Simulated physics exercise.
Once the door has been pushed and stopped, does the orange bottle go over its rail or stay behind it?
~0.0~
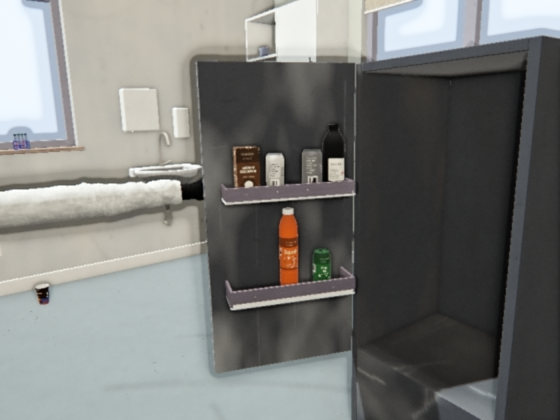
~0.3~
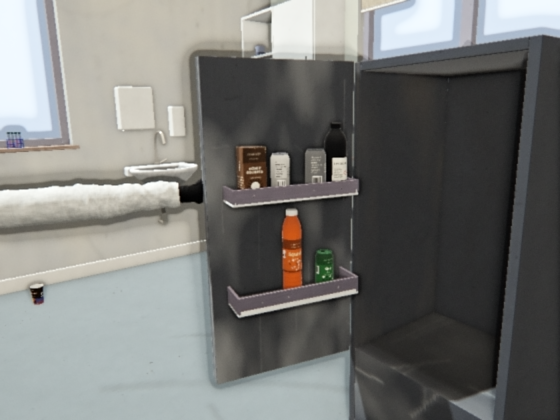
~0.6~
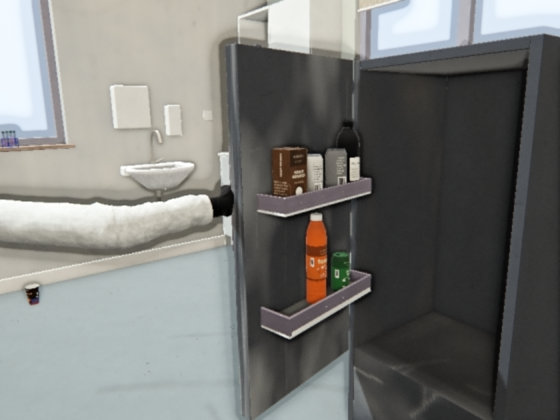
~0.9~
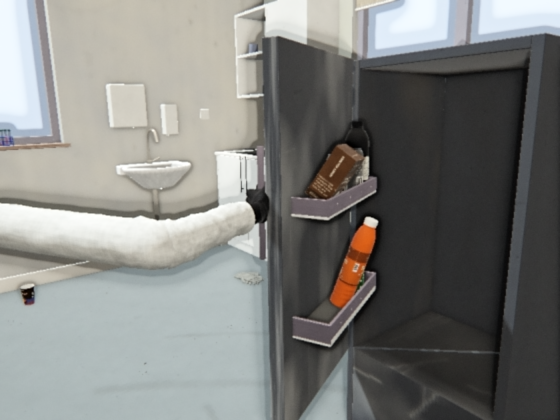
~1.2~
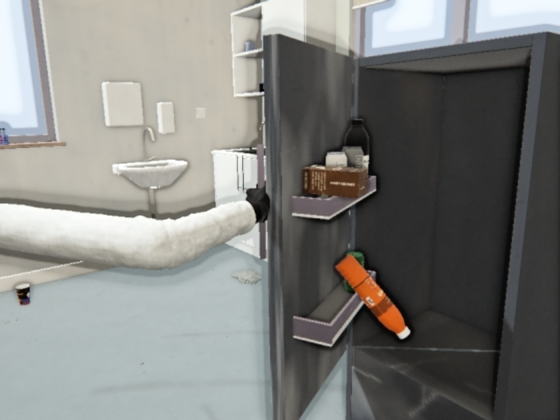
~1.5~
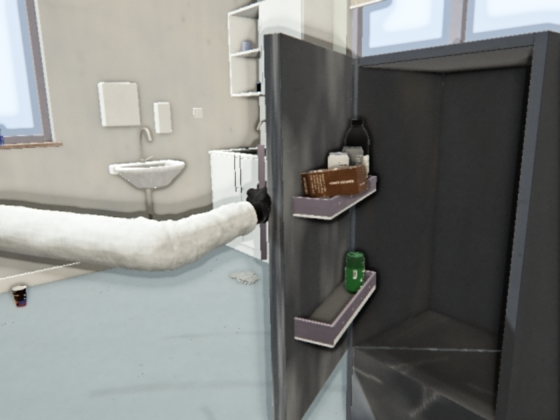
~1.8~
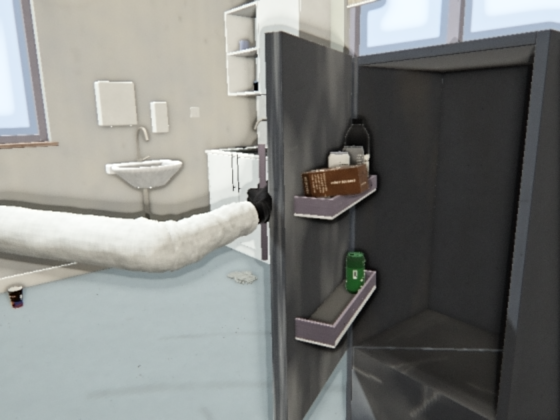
The orange bottle goes over its rail. It leans, tumbles out of the lower rack upside down and drops out of view, leaving the green can standing there.
In a pale room with a small sink on the wall, a dark locker stands open, with bottles, cans and a brown carton on two racks inside its door. A white-sleeved arm with a black hand reaches in from the left and swings the door to the right, partway towards shut. As the door stops, the brown carton tips on the upper rack and the orange bottle leans on the lower one. The bottle pitches over the rail, turns upside down and drops out of view. The carton ends on its side on its rack, while the green can still stands below.
